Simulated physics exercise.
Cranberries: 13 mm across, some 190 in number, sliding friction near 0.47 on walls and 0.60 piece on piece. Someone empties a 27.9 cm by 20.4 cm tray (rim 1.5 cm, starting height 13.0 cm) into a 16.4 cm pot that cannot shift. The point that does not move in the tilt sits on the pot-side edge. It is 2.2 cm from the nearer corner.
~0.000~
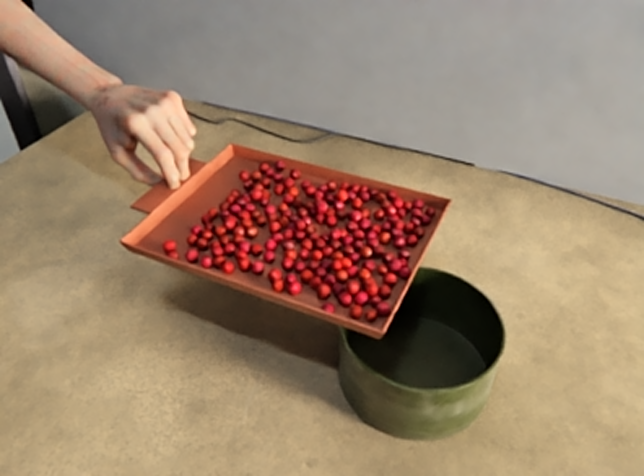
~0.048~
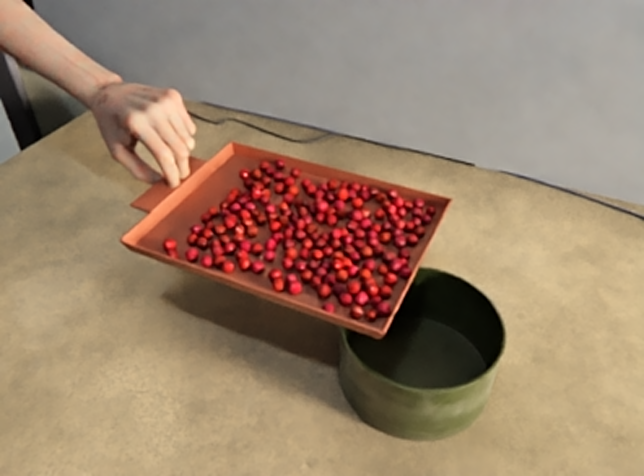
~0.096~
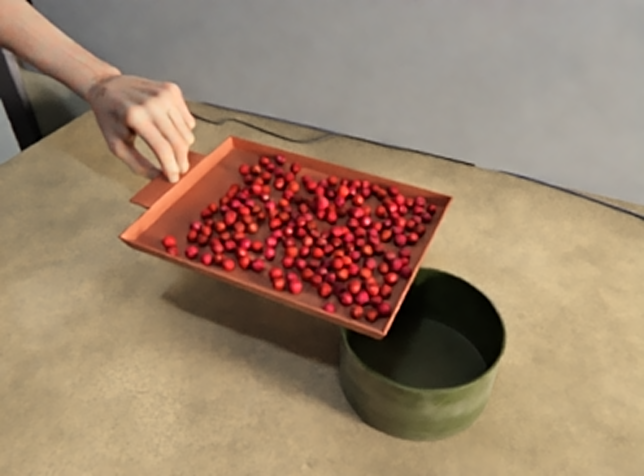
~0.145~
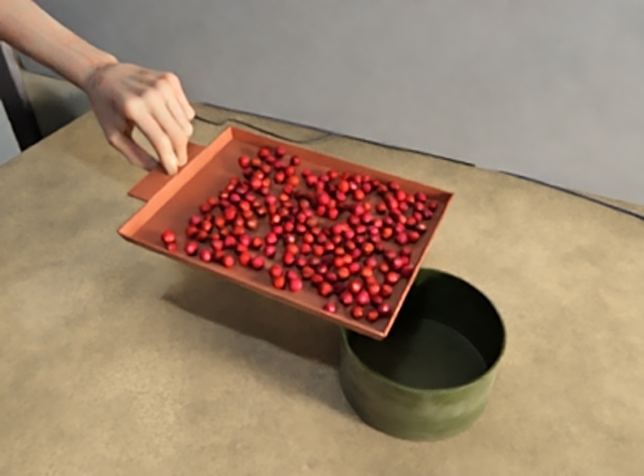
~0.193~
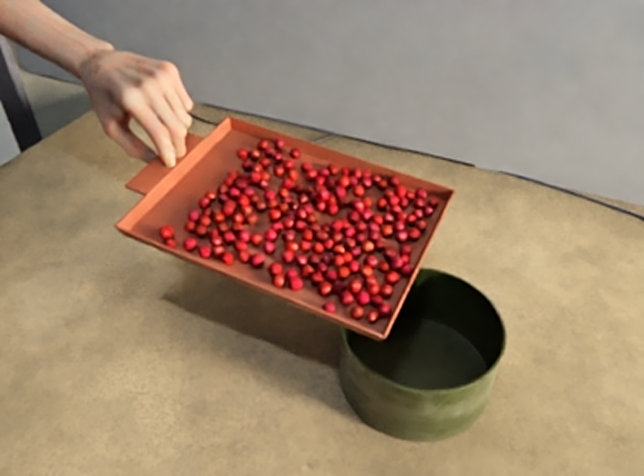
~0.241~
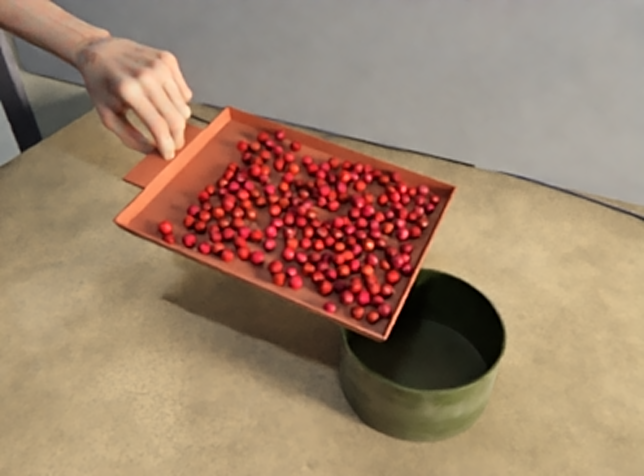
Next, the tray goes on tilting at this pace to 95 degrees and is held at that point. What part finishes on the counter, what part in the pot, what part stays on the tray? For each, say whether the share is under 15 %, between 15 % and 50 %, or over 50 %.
One by one: Counter: It will come to more than a half; pot: It will come to a middle fraction; left on the tray: It will come to a low fraction.
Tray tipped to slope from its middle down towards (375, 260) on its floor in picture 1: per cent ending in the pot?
Estimate: Some 65 per cent.
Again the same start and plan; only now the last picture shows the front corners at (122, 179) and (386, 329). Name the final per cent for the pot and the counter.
Pot 55; counter 45.
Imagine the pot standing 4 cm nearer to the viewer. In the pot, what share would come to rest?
Then close to 75 per cent.
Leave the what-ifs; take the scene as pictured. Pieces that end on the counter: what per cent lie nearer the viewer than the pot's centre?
Some 100 per cent.
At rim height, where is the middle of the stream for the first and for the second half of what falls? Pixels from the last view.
Roughly (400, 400) to begin with, later roughly (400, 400).
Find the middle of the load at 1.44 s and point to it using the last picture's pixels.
At about (374, 263).
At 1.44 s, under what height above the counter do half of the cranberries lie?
Roughly 20 centimetres, more or less.
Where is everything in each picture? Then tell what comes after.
Tray tilt 0 degrees, front corners at (126, 240) and (380, 327); middle of the pieces at (310, 230); pot at (421, 322), in the first frame.
Tray tilt 1 degrees, front corners at (126, 239) and (381, 327); middle of the pieces at (311, 230), in the second frame.
Tray tilt 2 degrees, front corners at (125, 235) and (381, 328); middle of the pieces at (311, 227), in the third frame.
Tray tilt 5 degrees, front corners at (124, 230) and (382, 330), lowest corner right front; middle of the pieces at (311, 223), in the fourth frame.
Tray tilt 7 degrees, front corners at (122, 225) and (382, 331), lowest corner right front; middle of the pieces at (311, 219), in the fifth frame.
Tray tilt 10 degrees, front corners at (120, 219) and (382, 332), lowest corner right front; middle of the pieces at (312, 216); pot at (422, 323). Its pace works out near 55 degrees a second, in the sixth frame.
Then, at 0.96 s, tilt 50 degrees; the tray holds 100 %, the pot 0 %.
After 1.44 s, tilt 76 degrees; the tray holds 95 %, the pot 0 %.
After 1.99 s, tilt 95 degrees; the tray holds 0 %, the pot 25 %.
By 2.5 s all is still; counter 75 %, pot 25 %, tray 0 %.
